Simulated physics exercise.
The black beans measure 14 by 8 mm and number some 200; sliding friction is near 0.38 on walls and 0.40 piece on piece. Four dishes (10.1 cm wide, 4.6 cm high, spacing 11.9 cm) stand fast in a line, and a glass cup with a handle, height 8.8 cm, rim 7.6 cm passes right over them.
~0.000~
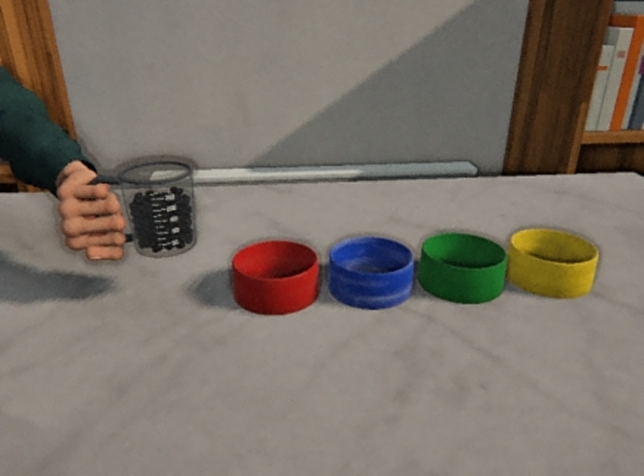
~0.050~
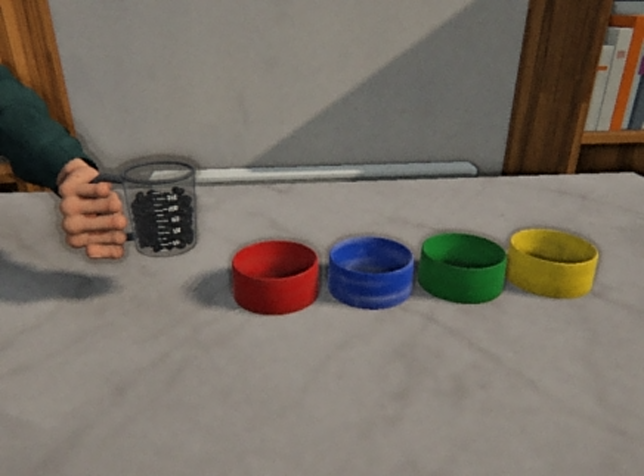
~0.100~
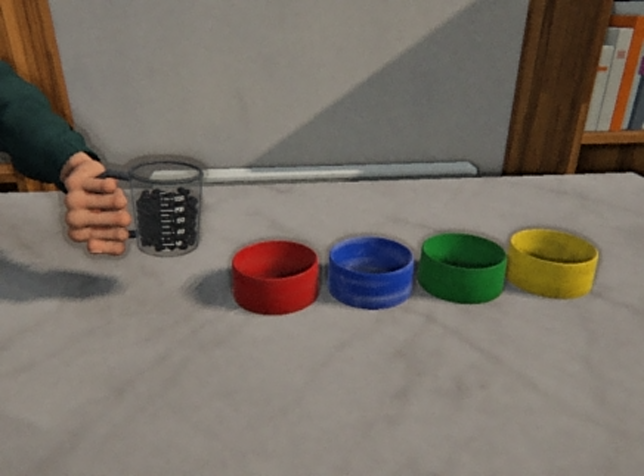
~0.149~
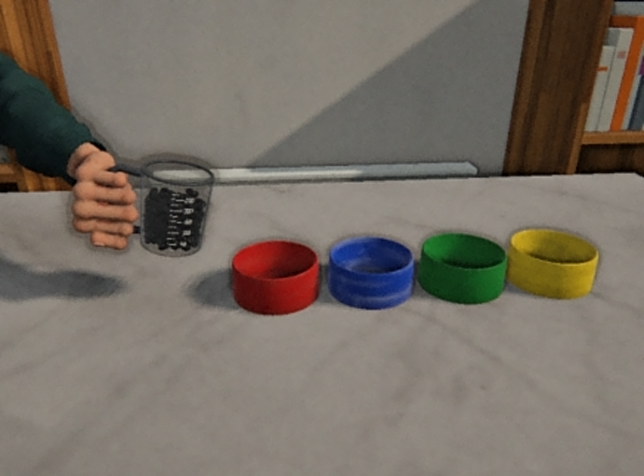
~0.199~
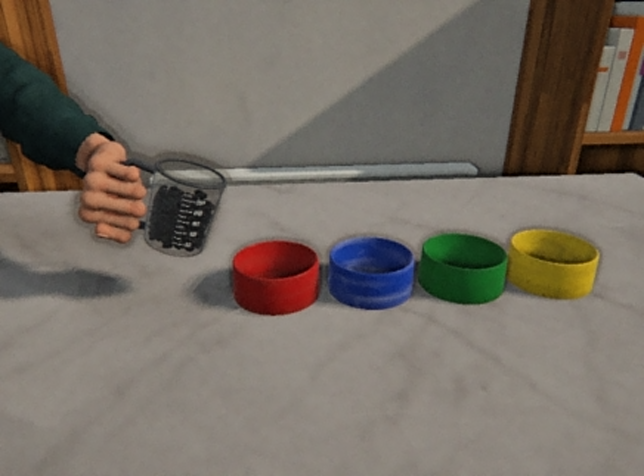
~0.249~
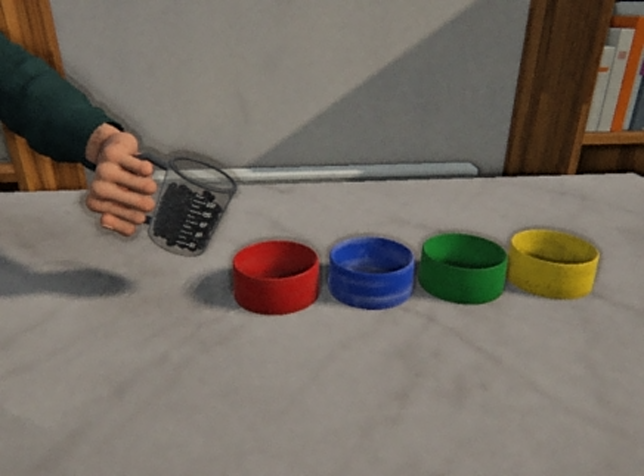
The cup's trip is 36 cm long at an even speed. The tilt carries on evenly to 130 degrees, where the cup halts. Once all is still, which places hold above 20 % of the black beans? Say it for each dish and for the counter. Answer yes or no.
Red: No, blue: Yes, green: No, yellow: No, counter: Yes.
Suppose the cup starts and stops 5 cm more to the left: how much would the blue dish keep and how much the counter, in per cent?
Then: Blue 0; counter 10.
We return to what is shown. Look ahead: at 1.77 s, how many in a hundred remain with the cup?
About 0 per cent.
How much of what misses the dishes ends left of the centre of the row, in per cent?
About 100 per cent.
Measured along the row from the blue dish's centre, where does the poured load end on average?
About 2 cm to its left.
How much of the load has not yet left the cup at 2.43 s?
Some 0 per cent of the load.
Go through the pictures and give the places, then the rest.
The first picture shows cup at (161, 209), tilt 0 degrees, lip at (191, 171), moved 0.0 cm; middle of the pieces at (164, 220); red dish at (275, 259); blue dish at (371, 255); green dish at (464, 250); yellow dish at (553, 246).
The second picture shows cup at (163, 209), tilt 1 degrees, lip at (193, 172), moved 0.2 cm; middle of the pieces at (166, 220).
The third picture shows cup at (167, 209), tilt 6 degrees, lip at (201, 174), moved 0.7 cm; middle of the pieces at (170, 220).
The fourth picture shows cup at (175, 209), tilt 12 degrees, lip at (213, 178), moved 1.5 cm; middle of the pieces at (176, 220).
The fifth picture shows cup at (183, 208), tilt 19 degrees, lip at (225, 183), moved 2.3 cm; middle of the pieces at (182, 220).
The sixth picture shows cup at (190, 208), tilt 26 degrees, lip at (236, 188), moved 3.2 cm; middle of the pieces at (188, 219); red dish at (276, 259); blue dish at (372, 255); green dish at (464, 251); yellow dish at (554, 247). The cup turns about 140 degrees a second and travels 17 cm a second.
Then, at 1.16 s, tilt 130 degrees; cup holds 5 %, blue 60 %.
Then, at 1.77 s, tilt 130 degrees; cup holds 0 %, blue 65 %.
After 2.43 s, tilt 130 degrees; cup holds 0 %, blue 65 %.
In the end, at 2.7 s, red 0 %, blue 65 %, green 0 %, yellow 0 %, counter 35 %.
